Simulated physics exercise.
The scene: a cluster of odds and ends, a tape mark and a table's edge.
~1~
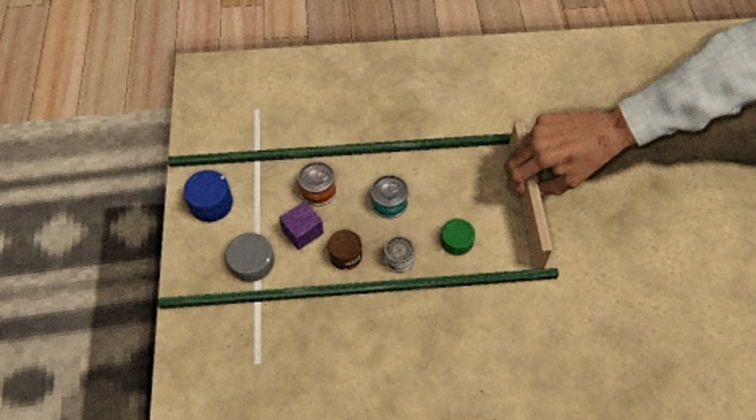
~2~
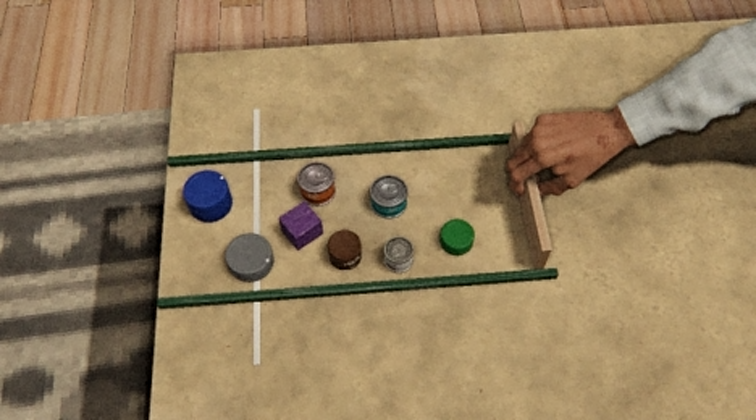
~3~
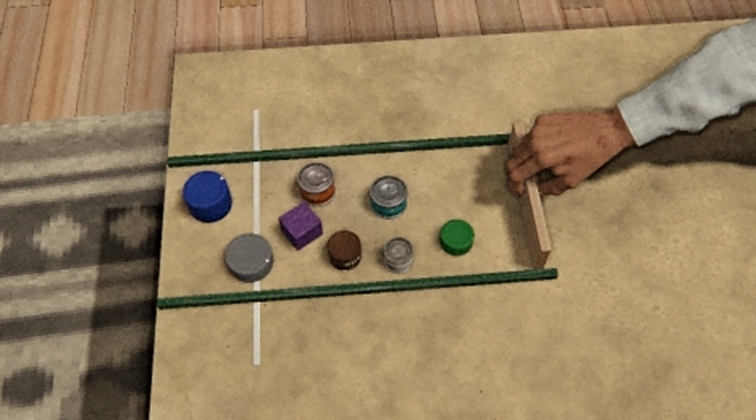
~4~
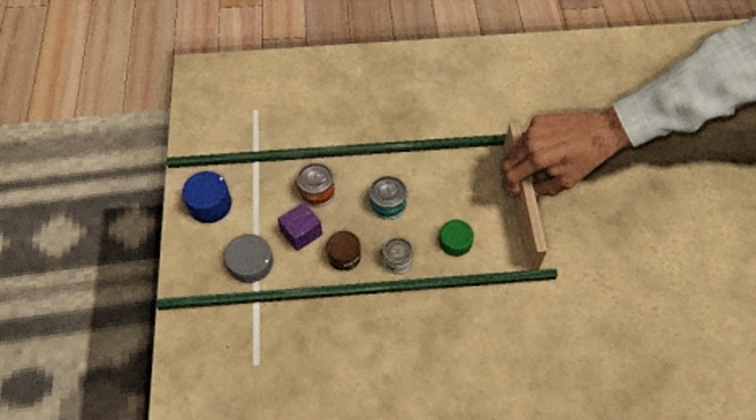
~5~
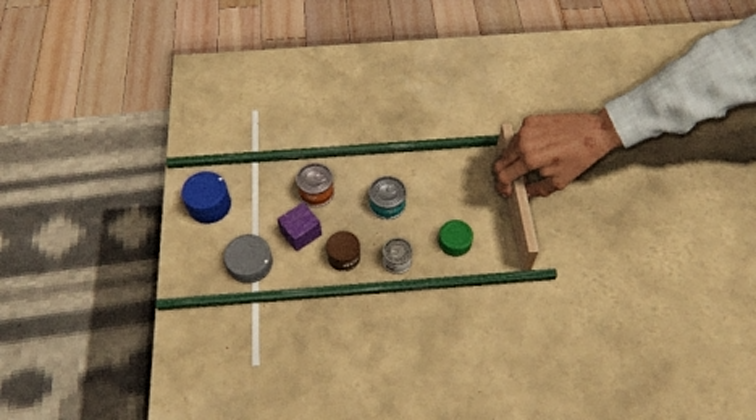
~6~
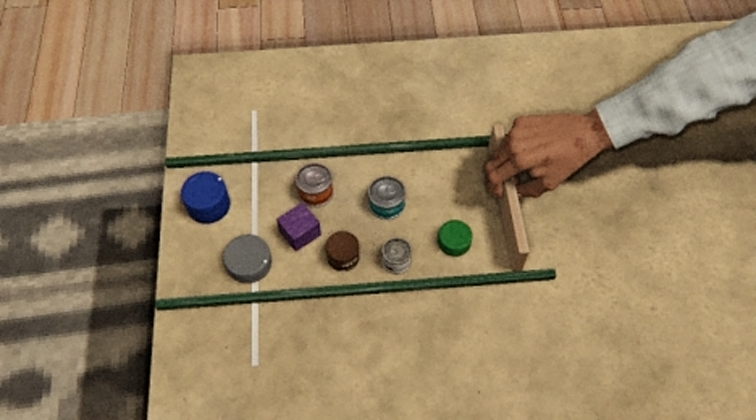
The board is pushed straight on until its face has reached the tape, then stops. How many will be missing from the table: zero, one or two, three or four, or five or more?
Outcome: The number that fall off is zero.
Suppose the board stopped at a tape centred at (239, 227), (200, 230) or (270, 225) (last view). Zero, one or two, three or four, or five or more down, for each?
The falls would be none; 3 or 4; zero.
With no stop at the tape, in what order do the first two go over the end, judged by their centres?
Earliest first: The grey lid, the blue lid.
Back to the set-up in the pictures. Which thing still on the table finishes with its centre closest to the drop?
The grey lid.
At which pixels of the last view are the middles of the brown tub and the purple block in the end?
First (210, 270), then (212, 232).
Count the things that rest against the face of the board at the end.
It touches 4.
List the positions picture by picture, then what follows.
In the first frame, blue lid (209, 196); grey lid (250, 257); purple block (302, 225); board (529, 194); tape (257, 224).
In the second frame, grey lid (250, 258); green lid (457, 237).
In the third frame, purple block (301, 226); white tin (399, 255).
In the fourth frame, blue lid (207, 197); brown tub (344, 251).
In the fifth frame, grey lid (249, 259); turquoise pot (388, 198).
In the sixth frame, blue lid (206, 198); grey lid (248, 259); purple block (299, 227); board (507, 196); tape (255, 226).
Soon after, none off yet; blue lid at rest near (206, 198); grey lid at rest near (248, 259); purple block at rest near (299, 227).
After that, none off yet; blue lid at rest near (206, 198); grey lid displaced a little near (220, 257); purple block displaced about its own width near (257, 230).
In the end, the number that fall off is zero.
